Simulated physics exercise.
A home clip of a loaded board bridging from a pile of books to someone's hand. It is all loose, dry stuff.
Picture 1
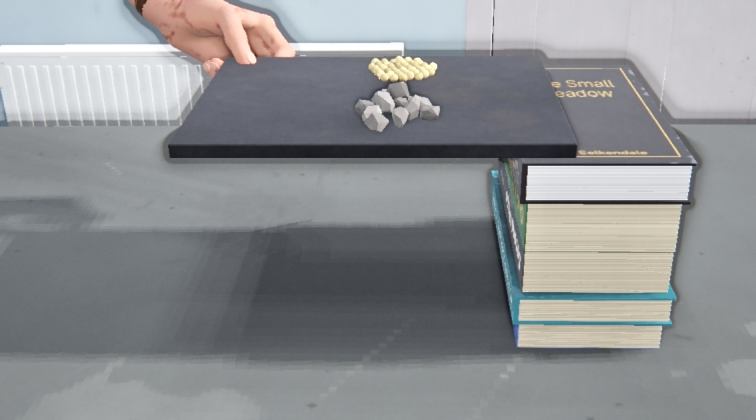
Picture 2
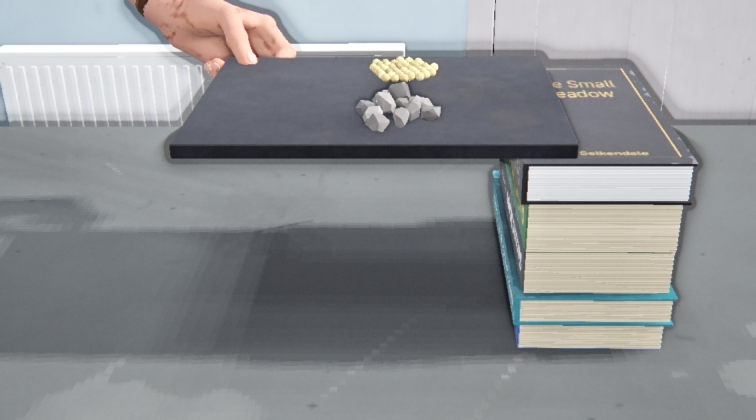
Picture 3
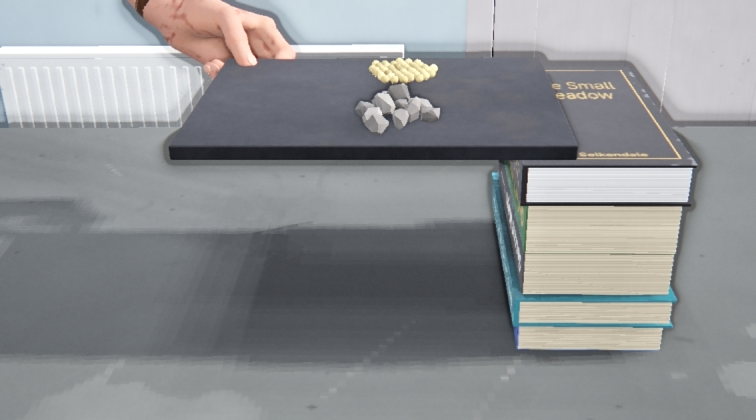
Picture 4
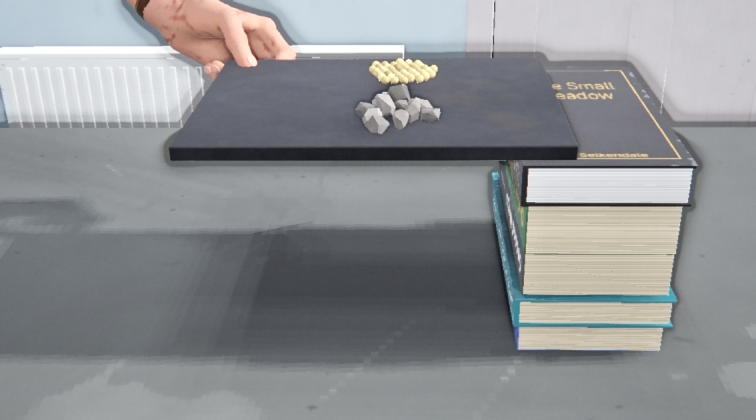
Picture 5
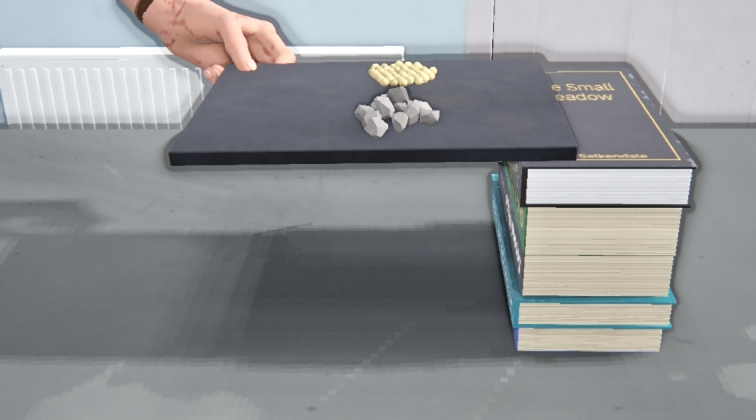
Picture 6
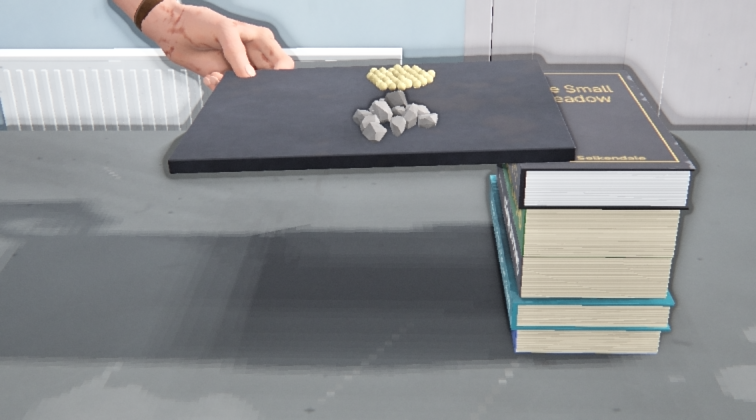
A dark board carrying grey stones and pale yellow pieces, one end on stacked books, the hand-held left end dipping slightly.
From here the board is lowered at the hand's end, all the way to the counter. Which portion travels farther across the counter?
Farther out at the end: The back one.
Then, 0.45 s past the last view, board sloping at 13°; front portion all still on the board; back portion all still on the board.
Then, 1.03 s past the last view, board sloping at 27°; front portion all still on the board; back portion mostly up to a board's length out.
Then, 1.64 s past the last view, board sloping at 40°; front portion mostly less than half a board's length out; back portion mostly one to two board lengths out.
Finally, board resting at 40°; front portion mostly less than half a board's length out; back portion mostly one to two board lengths out; the back portion has gone farther.
